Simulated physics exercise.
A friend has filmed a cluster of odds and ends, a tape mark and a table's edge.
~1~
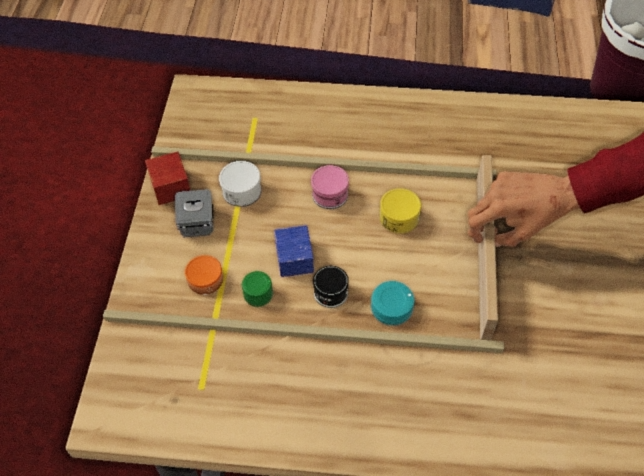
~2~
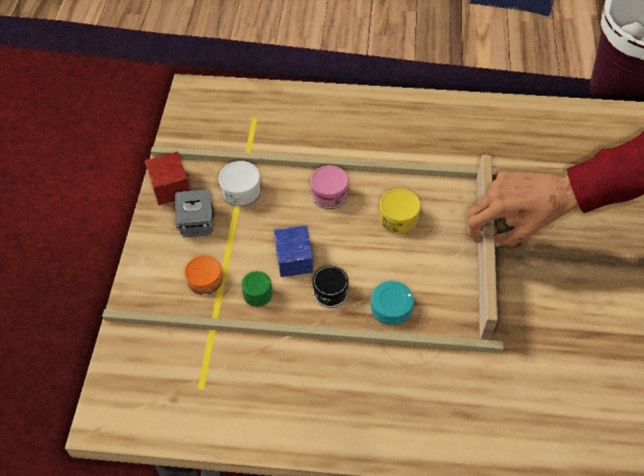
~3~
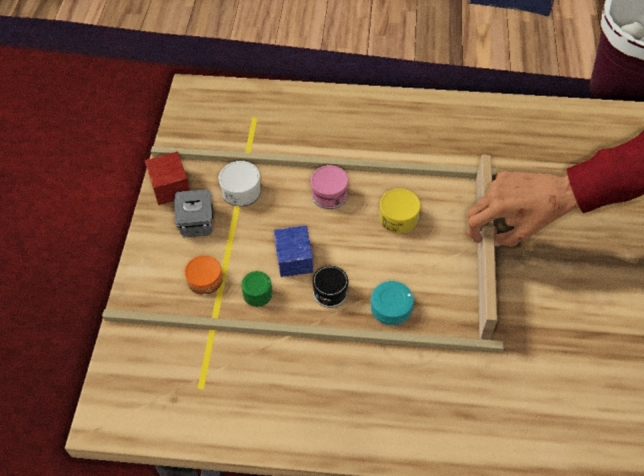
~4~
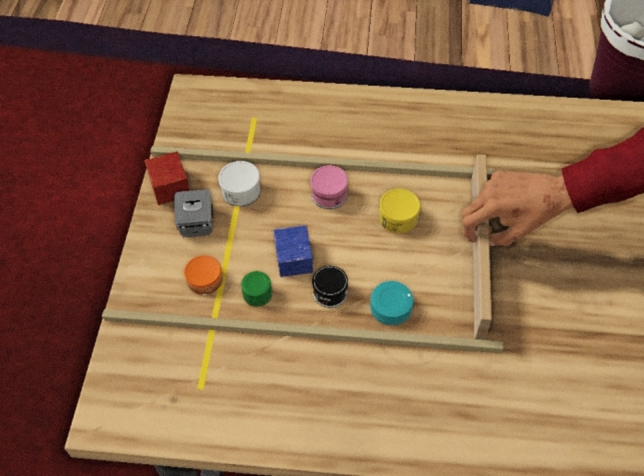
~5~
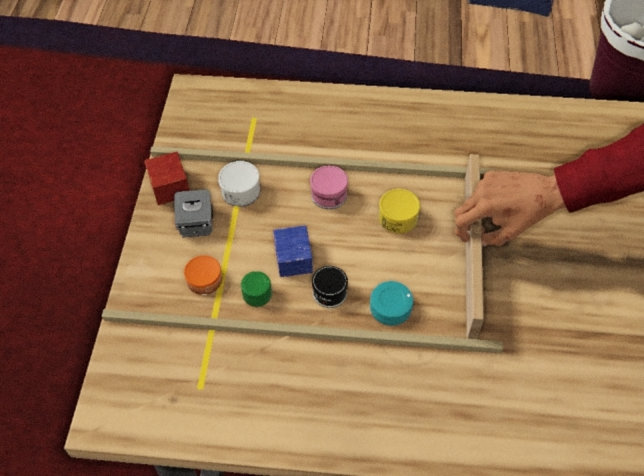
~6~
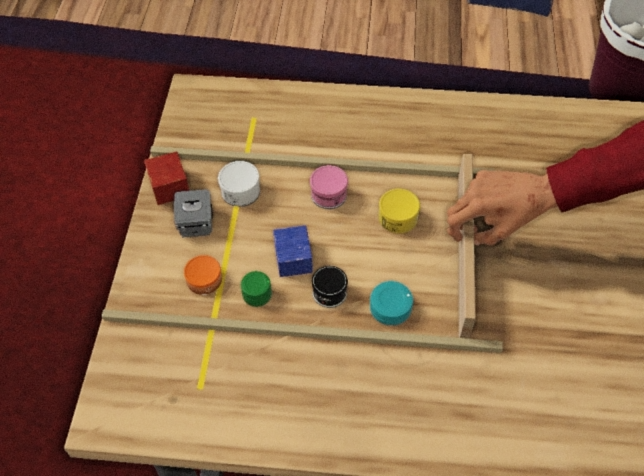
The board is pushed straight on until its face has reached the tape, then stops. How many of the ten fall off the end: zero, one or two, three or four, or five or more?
In the end the number that fall off is zero.
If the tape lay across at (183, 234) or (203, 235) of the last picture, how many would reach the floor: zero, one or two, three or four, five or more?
The falls would be either one or two; either one or two.
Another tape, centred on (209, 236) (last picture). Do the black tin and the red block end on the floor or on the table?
The black tin is kept; the red block tumbles off.
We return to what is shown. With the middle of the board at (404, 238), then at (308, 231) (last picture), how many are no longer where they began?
At the one place 2, at the other 7.
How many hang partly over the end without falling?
1 of them.
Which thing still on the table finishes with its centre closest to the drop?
Foremost is the red block.
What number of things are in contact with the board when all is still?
4 of them.
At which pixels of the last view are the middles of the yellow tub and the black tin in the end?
The yellow tub stops around (216, 203); the black tin around (177, 267).
Soon after, none off yet; red block at rest near (167, 178); grey case at rest near (194, 214); orange tub at rest near (203, 275).
After that, none off yet; red block at rest near (167, 178); grey case at rest near (194, 214); orange tub at rest near (195, 272).
In the end, the number that fall off is zero.
